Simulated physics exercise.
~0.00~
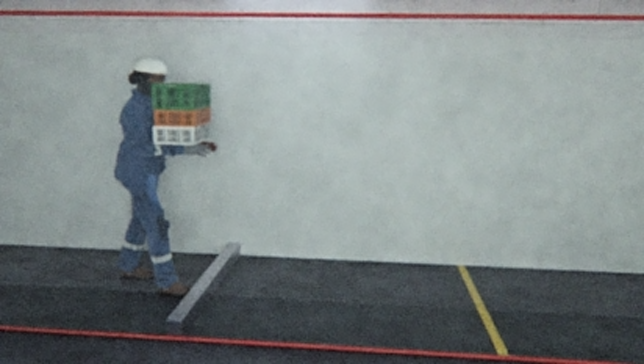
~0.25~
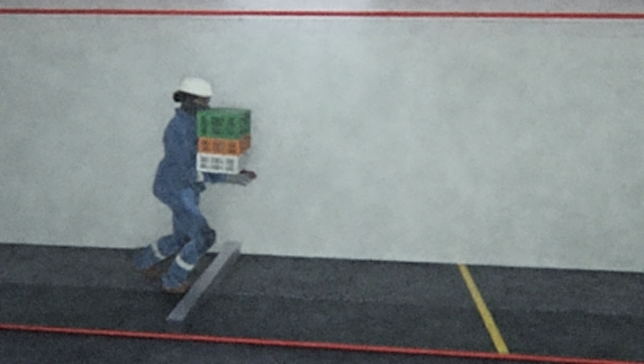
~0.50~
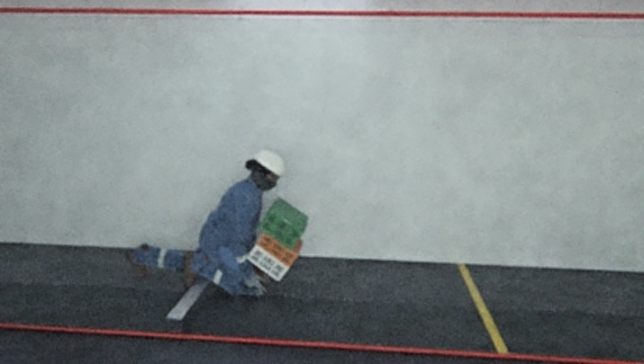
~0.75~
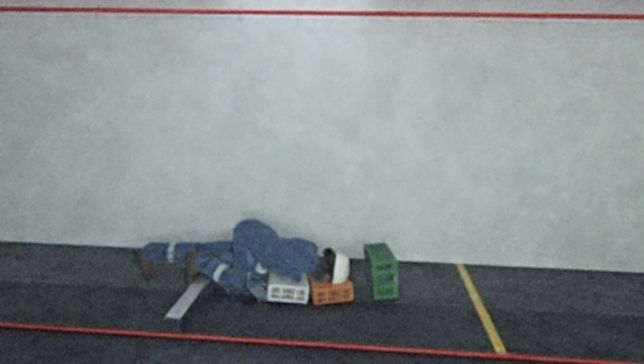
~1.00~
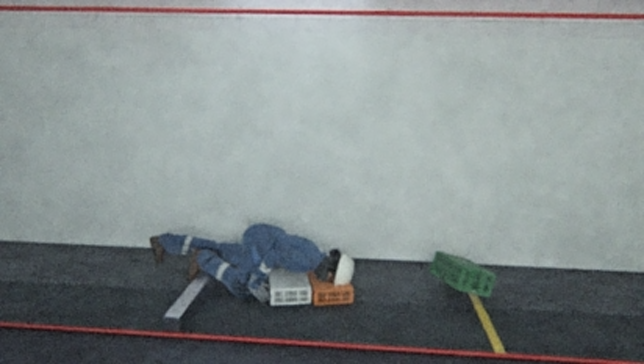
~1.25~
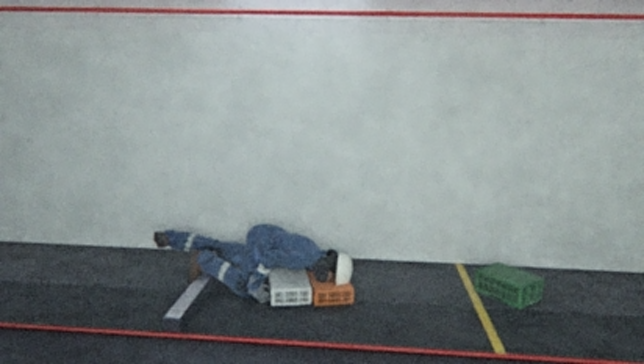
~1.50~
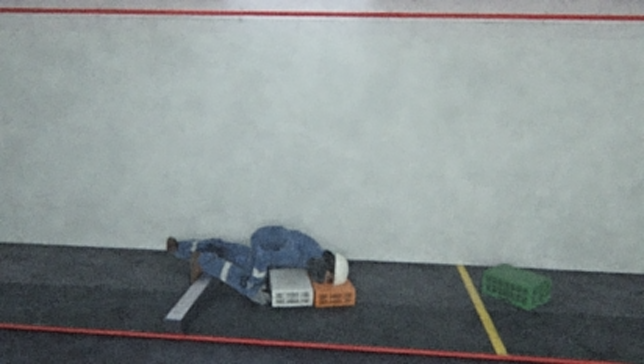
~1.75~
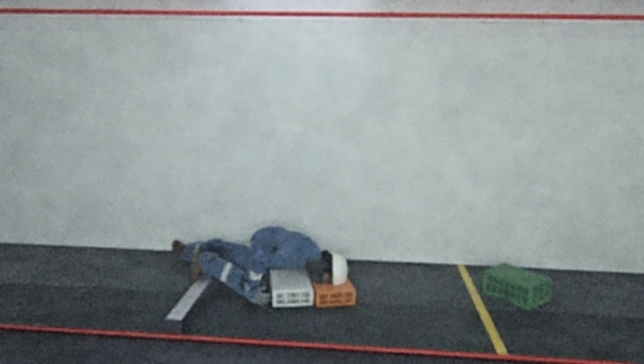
A porter in blue overalls and a white helmet carries three stacked crates, green on top, orange in the middle and white below, along a dark floor beside a pale wall, seen from the side by a slightly swaying camera. Walking right, the porter reaches a grey rail lying across the floor and pitches forward over it, the stack tilting in front. The porter lands face down as the crates separate. The white and orange crates stay near the head, while the green one tumbles right, over the yellow line. It settles upside down beyond the line, and the porter remains lying short of it with the other crates.
